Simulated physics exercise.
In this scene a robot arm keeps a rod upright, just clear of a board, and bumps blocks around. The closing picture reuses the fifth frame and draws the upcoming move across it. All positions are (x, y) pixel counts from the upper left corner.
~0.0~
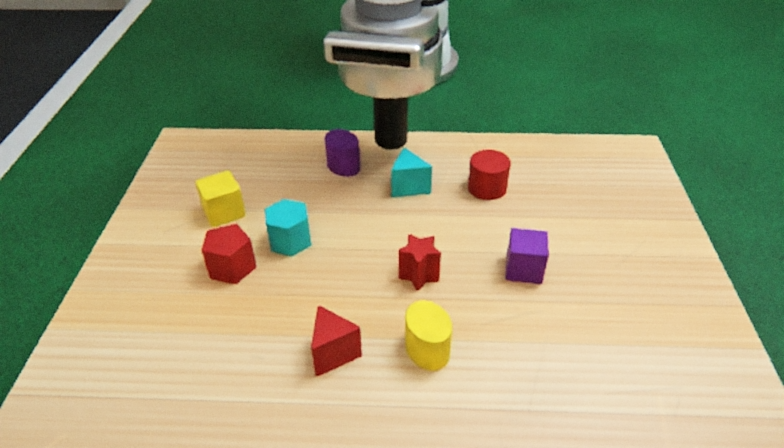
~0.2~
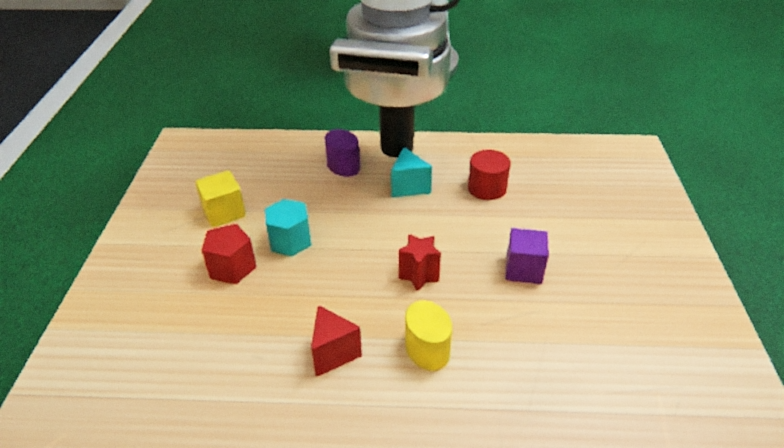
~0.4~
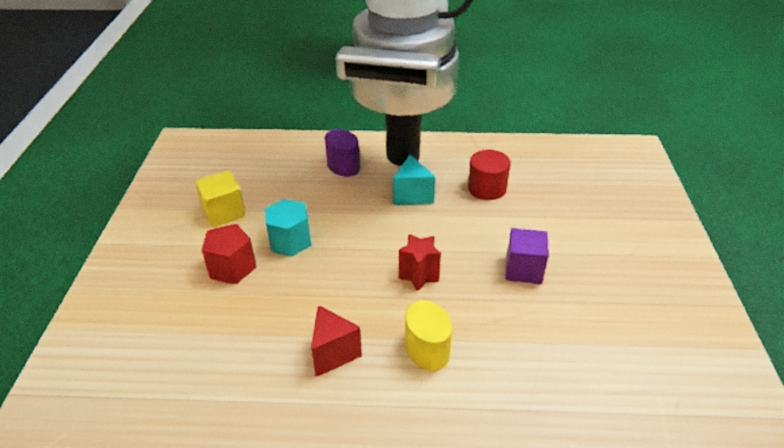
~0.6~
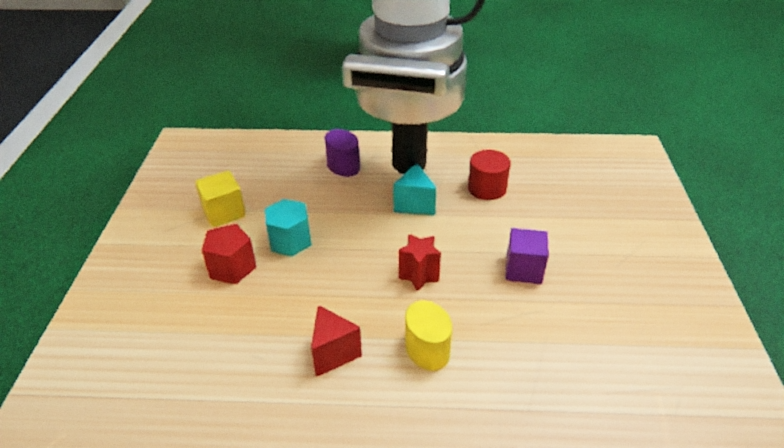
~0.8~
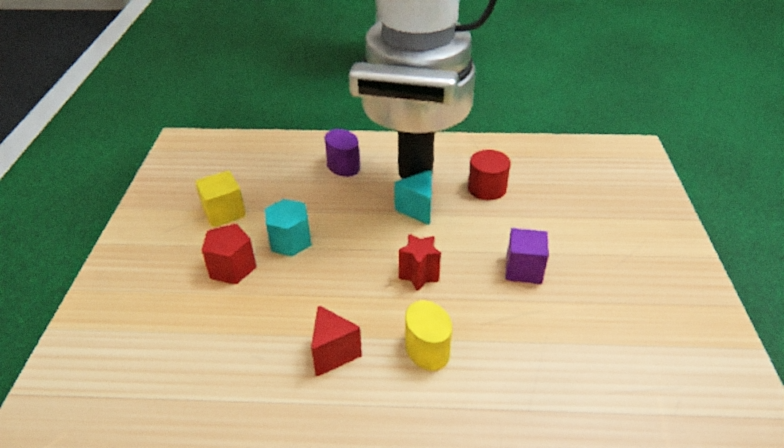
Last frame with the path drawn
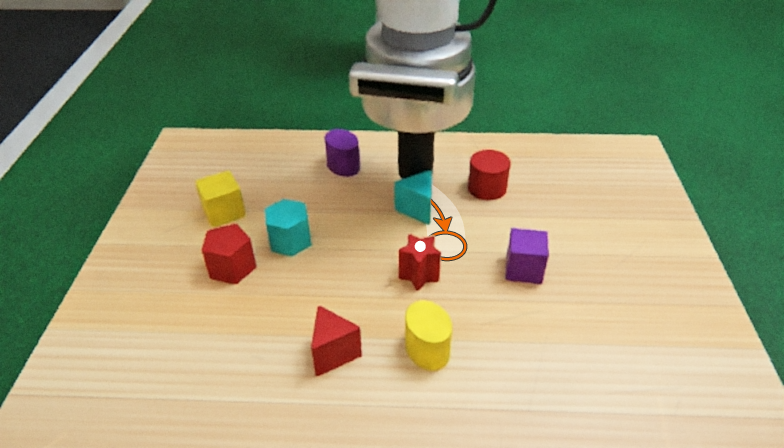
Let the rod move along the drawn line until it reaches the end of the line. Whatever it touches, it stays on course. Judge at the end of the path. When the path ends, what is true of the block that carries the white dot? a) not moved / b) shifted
a.
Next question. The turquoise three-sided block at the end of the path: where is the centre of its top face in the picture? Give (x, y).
The centre of its top will be at (414, 223).
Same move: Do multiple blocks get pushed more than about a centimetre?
I expect not.
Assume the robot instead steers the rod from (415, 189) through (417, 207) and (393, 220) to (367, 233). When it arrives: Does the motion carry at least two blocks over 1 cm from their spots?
I believe not.
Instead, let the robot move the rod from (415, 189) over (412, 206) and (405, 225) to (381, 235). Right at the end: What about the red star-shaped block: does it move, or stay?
Not moved.
Path on the board, from (415, 189) by way of (434, 204) and (445, 223) to (446, 246); the dot is on the red star-shaped block.
What follows on the original path. Halfway along, rod (442, 199); turquoise three-sided block (426, 205), turned 70° clockwise.
At the end, rod (447, 230); turquoise three-sided block (414, 223), turned 95° clockwise; red star-shaped block in place.
